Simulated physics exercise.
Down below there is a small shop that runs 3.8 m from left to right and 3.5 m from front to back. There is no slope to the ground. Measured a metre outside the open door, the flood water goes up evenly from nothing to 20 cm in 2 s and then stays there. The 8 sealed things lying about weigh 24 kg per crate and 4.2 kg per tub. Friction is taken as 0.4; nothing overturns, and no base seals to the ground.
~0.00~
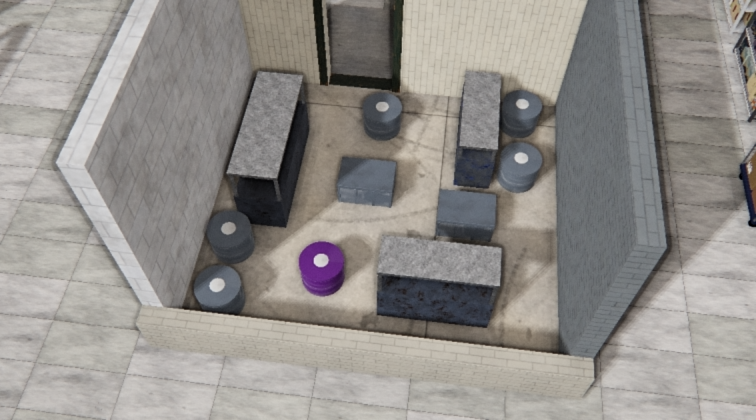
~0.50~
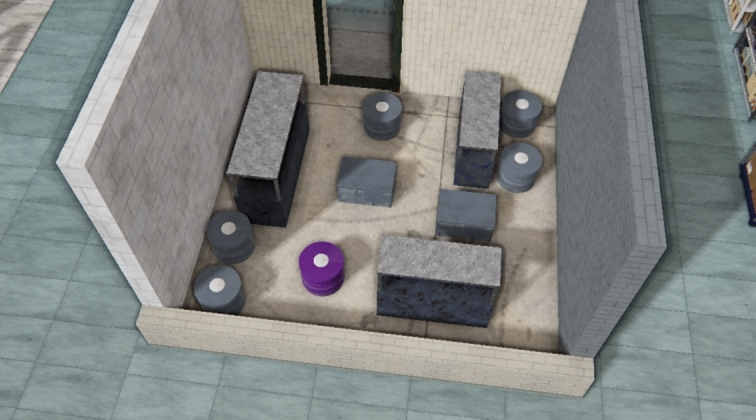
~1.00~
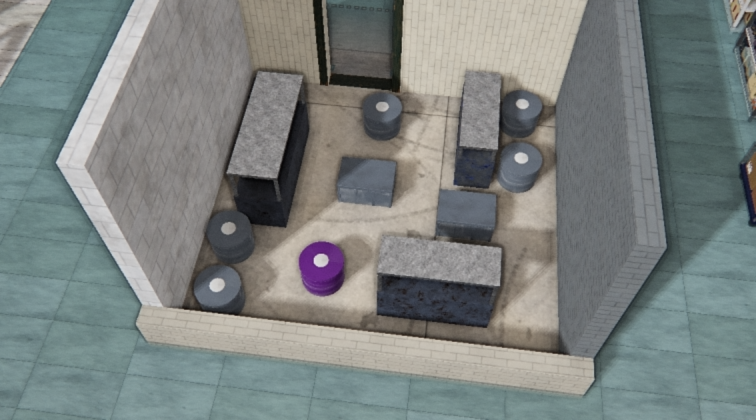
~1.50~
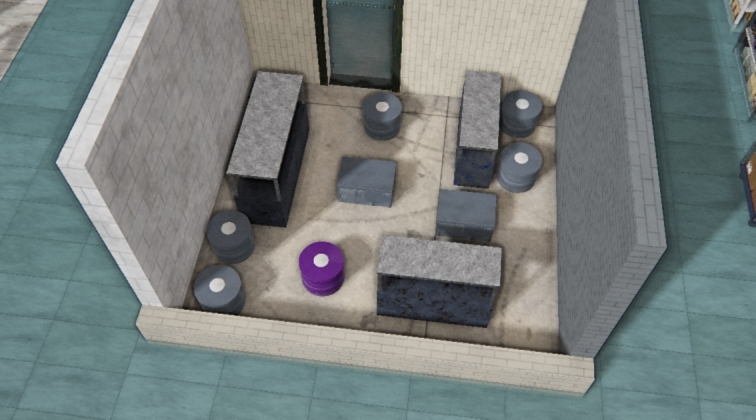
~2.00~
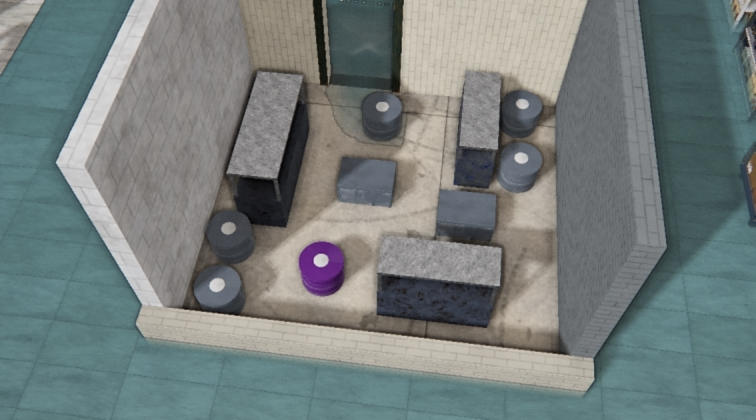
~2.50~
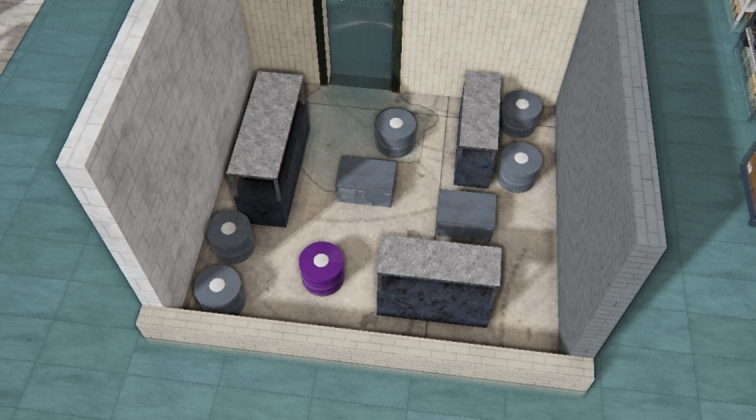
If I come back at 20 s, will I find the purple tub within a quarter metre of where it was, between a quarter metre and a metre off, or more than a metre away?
You'll find it between a quarter metre and a metre off.
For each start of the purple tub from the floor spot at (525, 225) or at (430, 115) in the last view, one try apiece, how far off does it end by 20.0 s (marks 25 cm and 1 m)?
I'd expect it to shift slightly the first time and to get swept far off the second time.
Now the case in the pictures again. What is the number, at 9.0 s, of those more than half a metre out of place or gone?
Count: 5.
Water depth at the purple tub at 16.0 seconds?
Around 16 cm.
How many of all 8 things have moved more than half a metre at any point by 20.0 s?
By my count, 7.
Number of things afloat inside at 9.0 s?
My tally comes to 6.
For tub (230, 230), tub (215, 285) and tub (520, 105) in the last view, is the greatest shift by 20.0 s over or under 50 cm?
Taking them in order: Greater; greater; smaller.
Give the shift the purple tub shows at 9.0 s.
It is about 60 cm out of place by then.
After 4.0 s the purple tub is near (336, 288), 0.3 m from its start, aground; 1 afloat.
After 9.0 s the purple tub is near (359, 312), 0.7 m from its start, afloat; 6 afloat.
After 16.0 s the purple tub is near (359, 308), 0.7 m from its start, afloat; 8 afloat.
After 20.0 s the purple tub is near (359, 307), 0.7 m from its start, afloat; 8 afloat.
